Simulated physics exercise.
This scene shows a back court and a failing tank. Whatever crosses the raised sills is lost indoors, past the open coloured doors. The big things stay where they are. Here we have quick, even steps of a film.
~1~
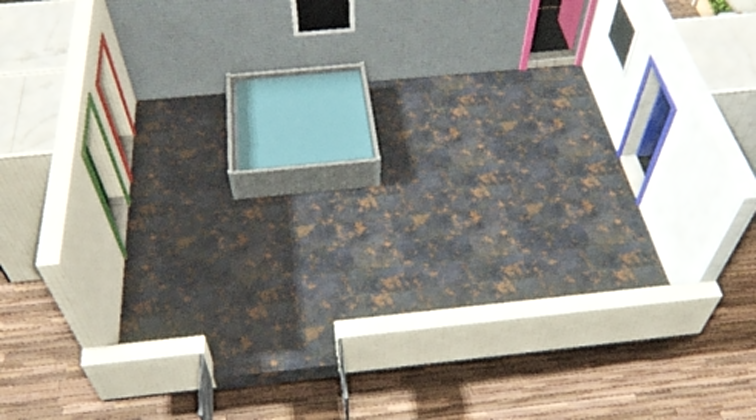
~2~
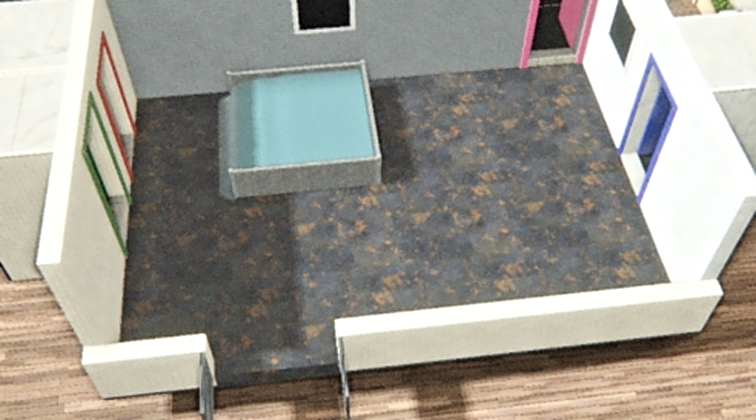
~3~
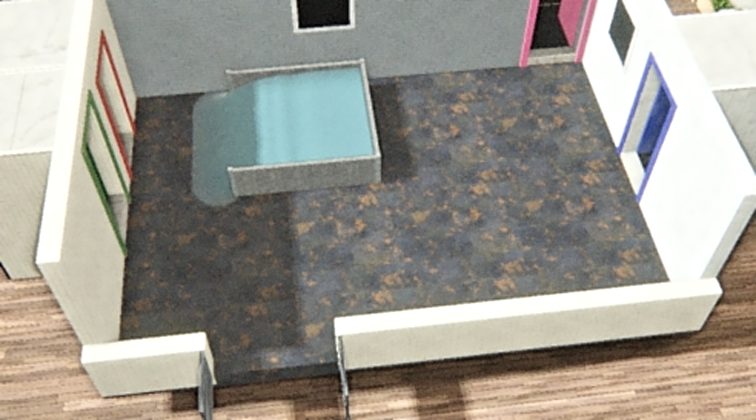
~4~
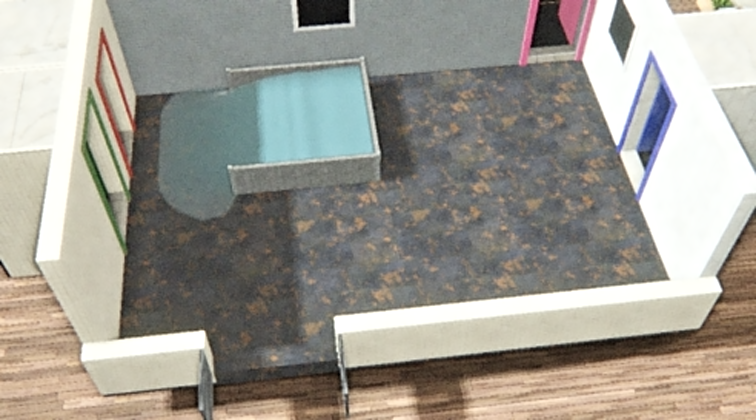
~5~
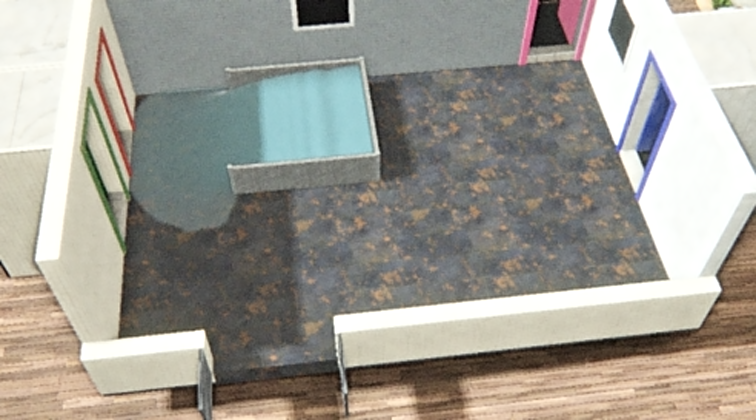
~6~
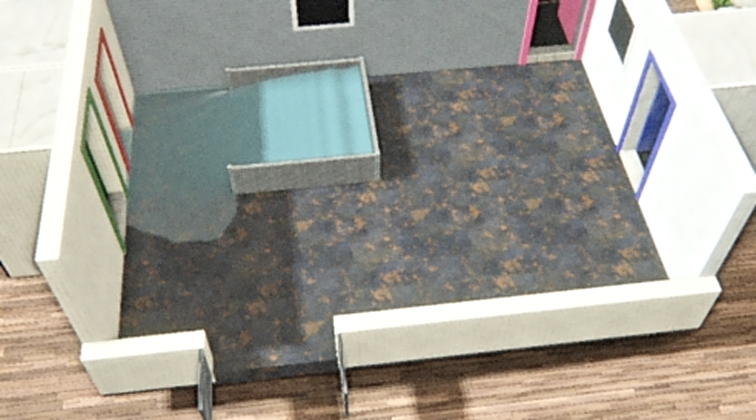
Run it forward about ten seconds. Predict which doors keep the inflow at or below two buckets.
As I see it, the green door never tops two buckets; the red door tops two buckets; the blue door never tops two buckets; the pink door never tops two buckets.
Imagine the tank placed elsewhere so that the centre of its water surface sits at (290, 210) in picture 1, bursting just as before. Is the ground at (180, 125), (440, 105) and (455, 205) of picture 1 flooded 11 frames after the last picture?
Hit, spared, spared.
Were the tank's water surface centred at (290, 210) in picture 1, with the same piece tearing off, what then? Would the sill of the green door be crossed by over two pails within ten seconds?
Result for green: It tops the limit.
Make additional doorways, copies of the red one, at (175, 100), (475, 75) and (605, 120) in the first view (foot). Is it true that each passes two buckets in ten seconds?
Taking them as listed, the first overshoots, the second undershoots and the third undershoots.
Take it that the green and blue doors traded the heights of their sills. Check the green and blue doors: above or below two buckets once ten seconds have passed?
Then: The green one passes that mark, the blue one holds.
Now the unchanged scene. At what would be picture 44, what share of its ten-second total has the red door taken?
It would be roughly 95 percent of the ten-second total.
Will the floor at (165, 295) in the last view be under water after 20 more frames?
Call it swamped.
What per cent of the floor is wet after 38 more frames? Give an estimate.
Near 45 in a hundred.
A moment on, water covers 15 % of the floor; the green door wet at the sill, nothing in, the red door far over two buckets in, the blue door not reached, the pink door not reached.
Next, water covers 20 % of the floor; the green door wet at the sill, nothing in, the red door far over two buckets in, the blue door not reached, the pink door not reached.
Then, water covers 30 % of the floor; the green door wet at the sill, nothing in, the red door far over two buckets in, the blue door not reached, the pink door not reached.
Later, water covers 45 % of the floor; the green door wet at the sill, nothing in, the red door far over two buckets in, the blue door not reached, the pink door wet at the sill, nothing in.
In the end, water covers 80 % of the floor; the green door wet at the sill, nothing in, the red door far over two buckets in, the blue door wet at the sill, nothing in, the pink door wet at the sill, nothing in.
